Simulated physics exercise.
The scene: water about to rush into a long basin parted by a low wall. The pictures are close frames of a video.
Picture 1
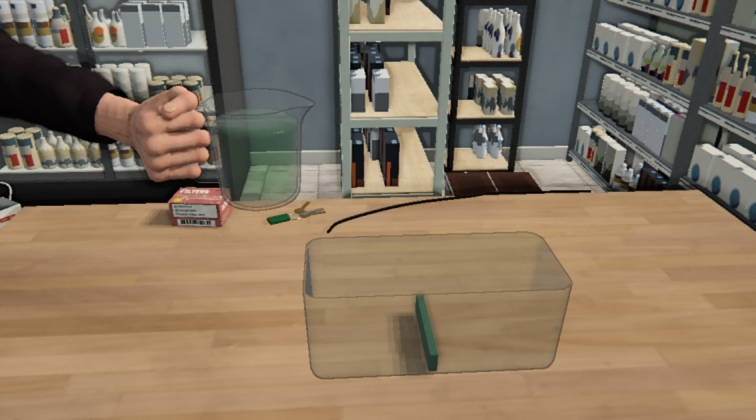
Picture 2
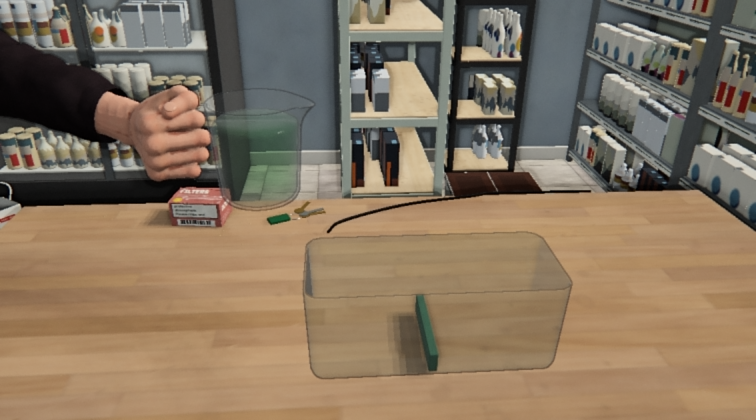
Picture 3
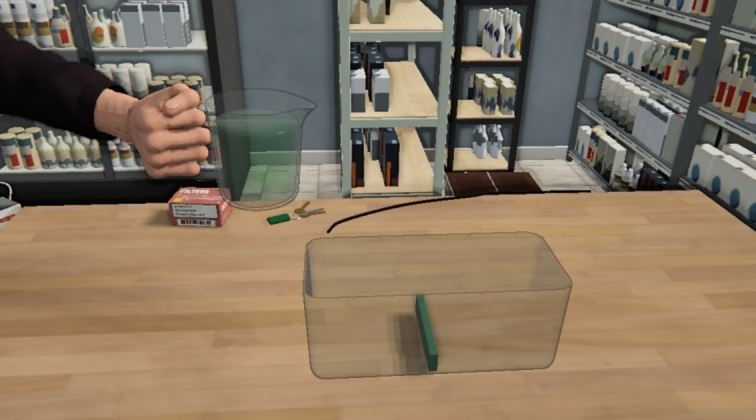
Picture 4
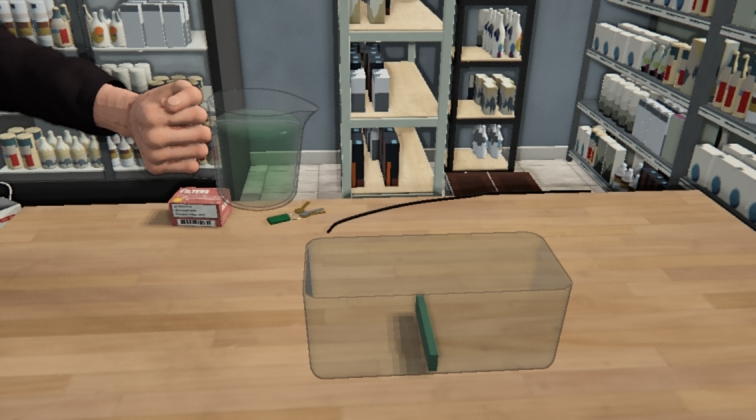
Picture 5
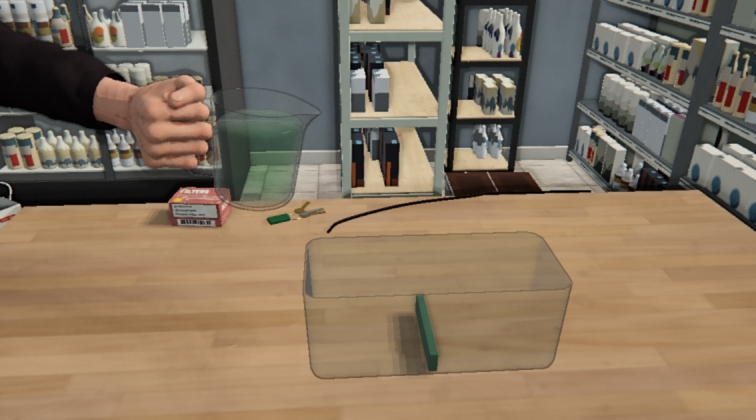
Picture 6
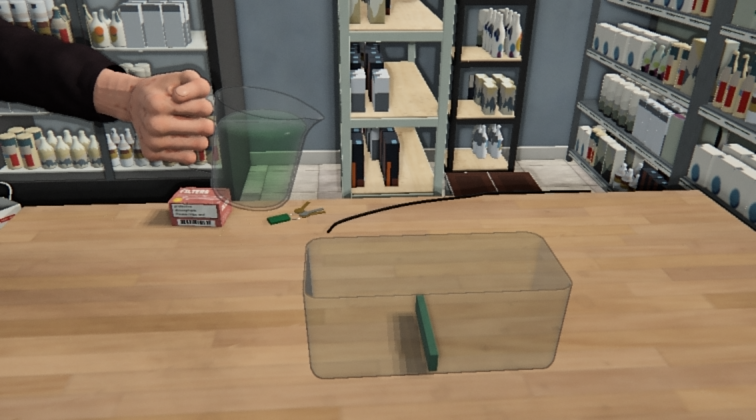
A clear beaker of greenish liquid, gripped by a hand reaching in from the left, starts upright above a wooden counter. It then leans gradually to the right, its rim dipping slightly, while the long transparent basin with a low green divider stays still in front.
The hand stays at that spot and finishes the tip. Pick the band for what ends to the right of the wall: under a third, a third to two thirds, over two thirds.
It comes to under a third.
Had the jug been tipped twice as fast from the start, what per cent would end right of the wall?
Roughly 20 in a hundred.
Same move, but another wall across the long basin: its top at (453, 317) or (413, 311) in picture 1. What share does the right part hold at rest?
The first gives 15 %, the second 5 %.
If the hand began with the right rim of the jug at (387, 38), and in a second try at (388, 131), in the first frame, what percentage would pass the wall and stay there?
About 75 and 60 per cent.
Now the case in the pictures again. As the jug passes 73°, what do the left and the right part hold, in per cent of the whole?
Left about 5, right about 0.
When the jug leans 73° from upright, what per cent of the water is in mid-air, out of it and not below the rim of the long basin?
Close to 20 per cent.
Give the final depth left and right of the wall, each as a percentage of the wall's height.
Left about 90, right about 20.
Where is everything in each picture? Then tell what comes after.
In the first picture, it leans 0°; its right rim is at (315, 102); the water meets the walls at (212, 120) and (300, 119); the long basin's rim runs from (305, 268) to (556, 259); the wall's top is at (426, 324).
In the second picture, it leans 1°; its right rim is at (315, 103); the water meets the walls at (212, 119) and (300, 119).
In the third picture, it leans 2°; its right rim is at (317, 105); the water meets the walls at (213, 119) and (301, 119).
In the fourth picture, it leans 5°; its right rim is at (319, 107); the water meets the walls at (214, 119) and (302, 120).
In the fifth picture, it leans 8°; its right rim is at (322, 111); the water meets the walls at (216, 119) and (304, 121).
In the sixth picture, it leans 13°; its right rim is at (325, 117); the water meets the walls at (218, 120) and (309, 122).
A moment on, the jug is tipped part way and 77 per cent is still to pour, 3 is left of the wall and 0 right of it.
Next, the jug is tipped right over and 20 per cent is still to pour, 54 is left of the wall and 2 right of it.
Then the jug is tipped right over and 1 per cent is still to pour, 81 is left of the wall and 13 right of it.
Later the jug is tipped right over and 0 per cent is still to pour, 81 is left of the wall and 17 right of it.
Finally, 81 per cent lies left of the wall, 17 right of it and 2 outside.
